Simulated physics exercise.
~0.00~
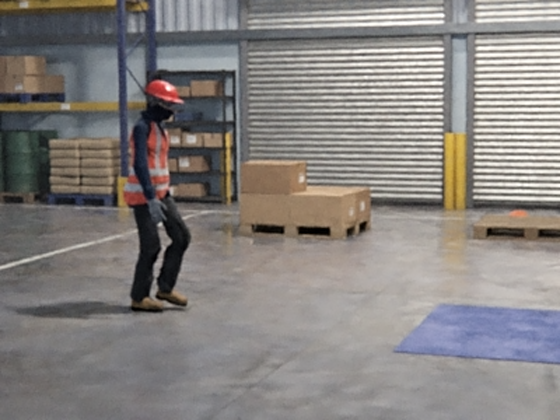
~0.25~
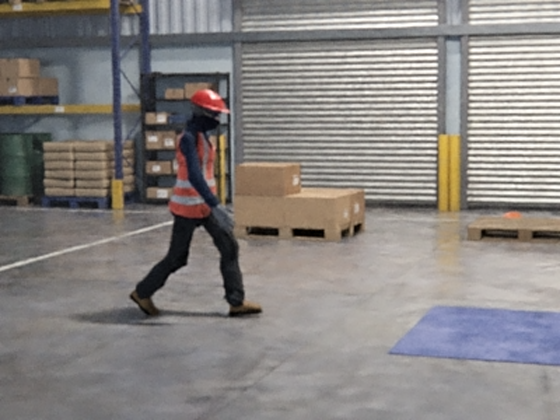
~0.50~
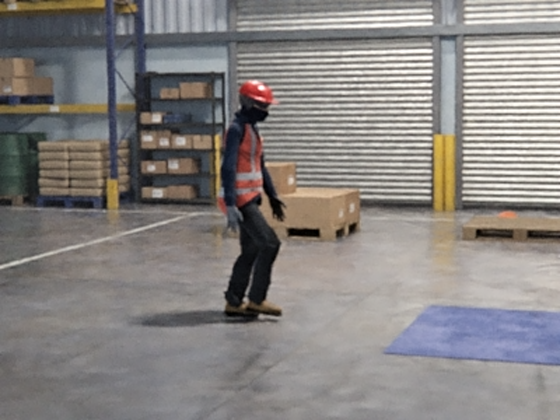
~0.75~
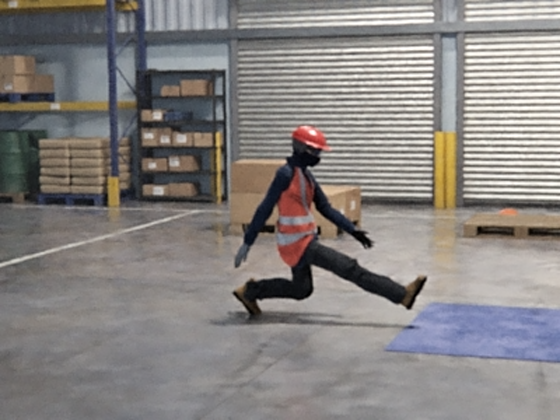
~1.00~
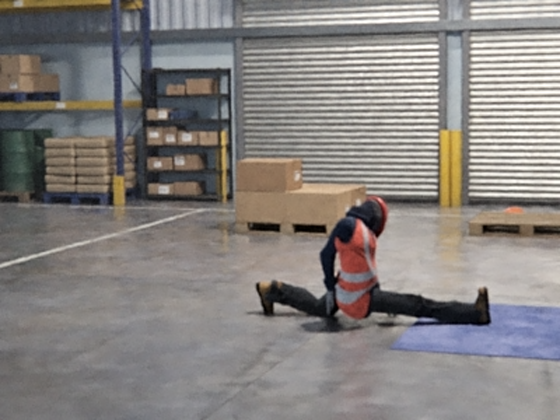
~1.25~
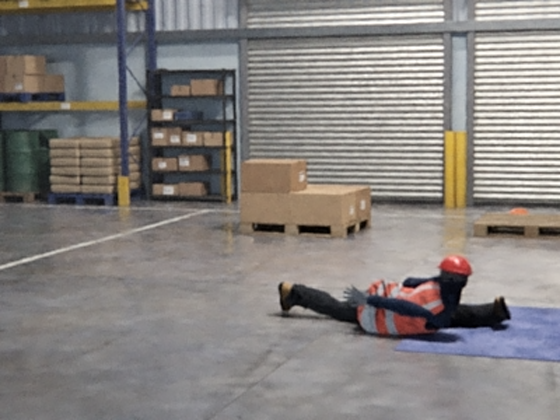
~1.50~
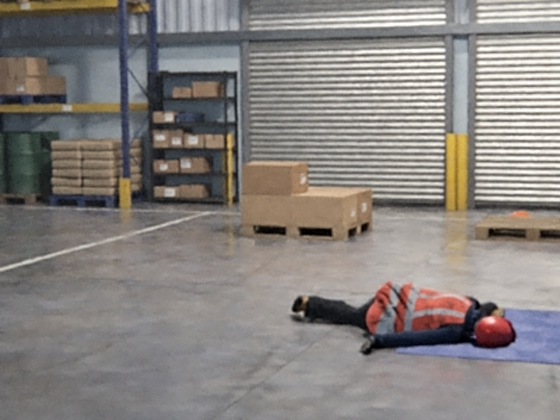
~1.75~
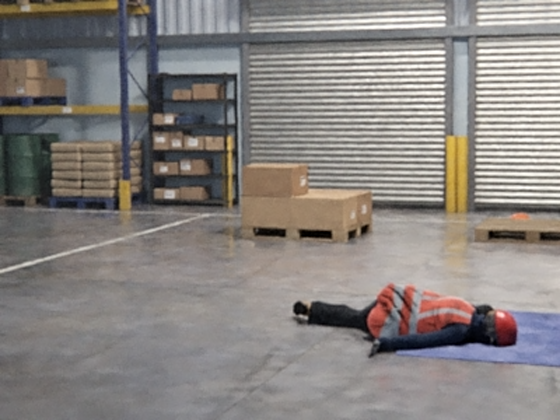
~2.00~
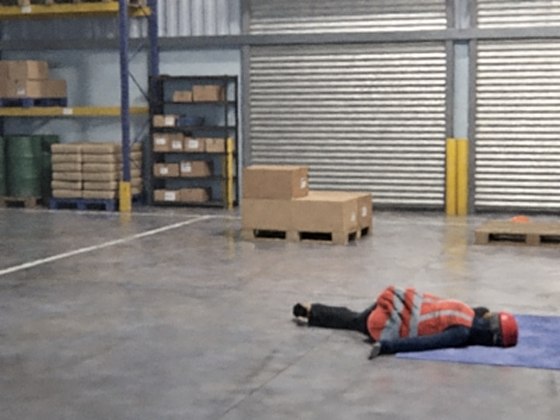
The clip shows a person in a red helmet and orange vest walking right across a warehouse floor, then dropping with legs spread, pitching forward and ending up lying still, with head and chest over a blue mat and hips short of it.
